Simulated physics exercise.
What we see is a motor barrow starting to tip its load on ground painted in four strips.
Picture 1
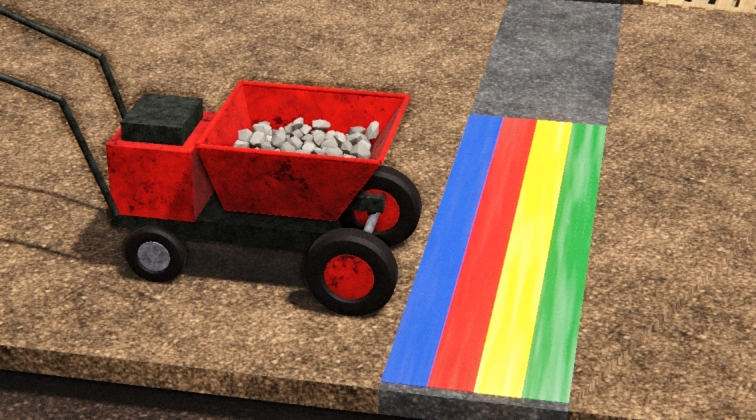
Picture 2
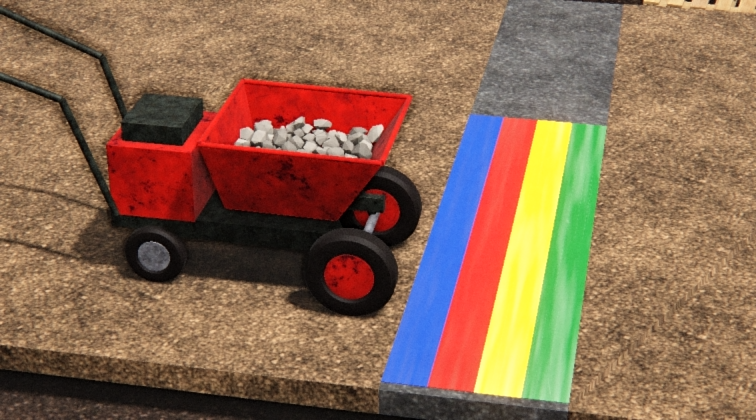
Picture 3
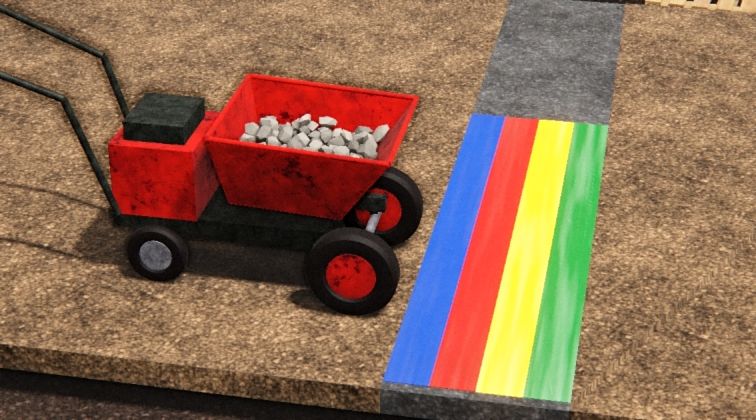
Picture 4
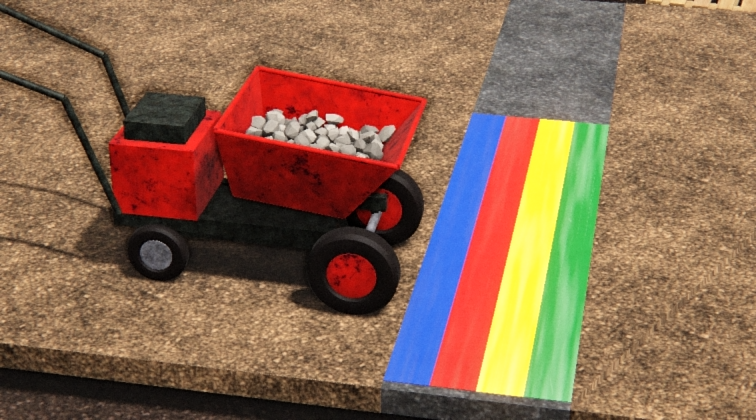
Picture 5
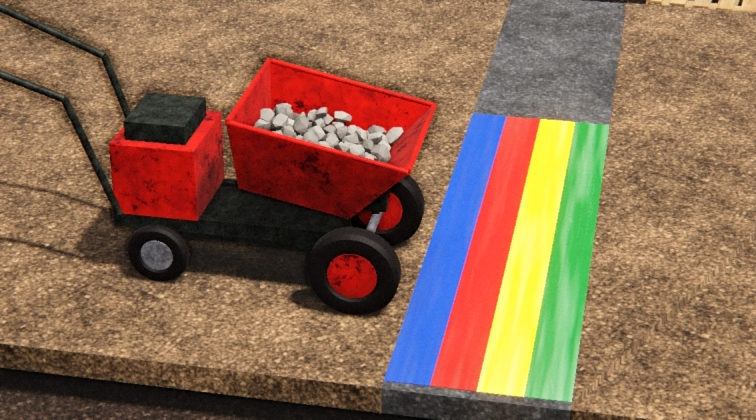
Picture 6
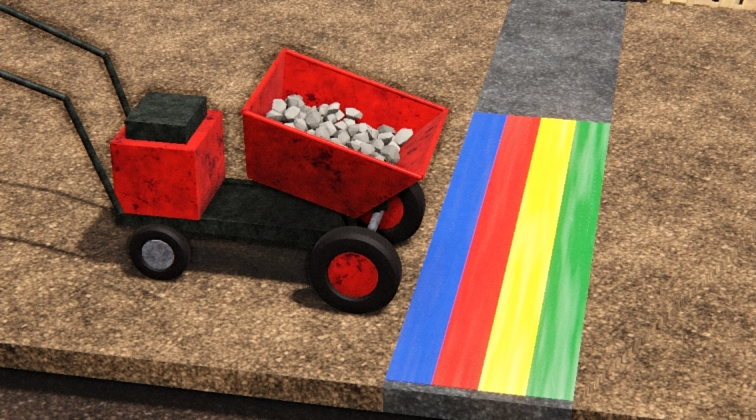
On brown, gritty ground beside blue, red, yellow and green strips, a red motor barrow stood with its skip level, then the skip, loaded with broken stones, tilted forward to the right, its back rising clearly.
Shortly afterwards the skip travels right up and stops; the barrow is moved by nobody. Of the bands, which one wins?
The yellow band wins.
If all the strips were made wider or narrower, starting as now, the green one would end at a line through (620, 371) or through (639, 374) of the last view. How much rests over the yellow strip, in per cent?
30 per cent, then 30 per cent, roughly.
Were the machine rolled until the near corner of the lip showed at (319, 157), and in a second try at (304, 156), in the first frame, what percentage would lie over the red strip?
First some 30, then 30 per cent.
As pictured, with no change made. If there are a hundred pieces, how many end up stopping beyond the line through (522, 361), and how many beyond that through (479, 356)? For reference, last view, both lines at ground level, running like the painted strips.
I'd say about 40 and about 80 in a hundred.
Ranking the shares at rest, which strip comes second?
Number two is green.
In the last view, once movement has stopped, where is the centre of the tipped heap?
Roughly at pixel (529, 285).
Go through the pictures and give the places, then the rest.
Lip of the skip at (379, 163), level; top of the load at (308, 147), broken stones; blue strip at (415, 347); red strip at (460, 352); yellow strip at (505, 357); green strip at (551, 362), in the first picture.
Lip of the skip at (381, 164), level; top of the load at (310, 147), in the second picture.
Lip of the skip at (388, 165), tipped barely; top of the load at (295, 148), in the third picture.
Lip of the skip at (397, 167), tipped a little; top of the load at (302, 145), in the fourth picture.
Lip of the skip at (408, 172), tipped a little; top of the load at (302, 144), in the fifth picture.
Lip of the skip at (421, 178), tipped clearly; top of the load at (299, 127); blue strip at (419, 345); red strip at (464, 350); yellow strip at (510, 355); green strip at (555, 360), in the sixth picture.
Soon, skip tipped steeply; all in the skip.
A while on, skip tipped right over; nearly all in the skip; a stray few over the yellow strip; a stray few over the green strip.
Towards the end, skip tipped right over; about half in the skip; a stray few over the red strip; about a quarter over the yellow strip; about a quarter over the green strip; a small part off the paint.
Finally, skip tipped right over; a small part in the skip; none over the blue strip; a small part over the red strip; about a third over the yellow strip; about a quarter over the green strip; a small part off the paint.
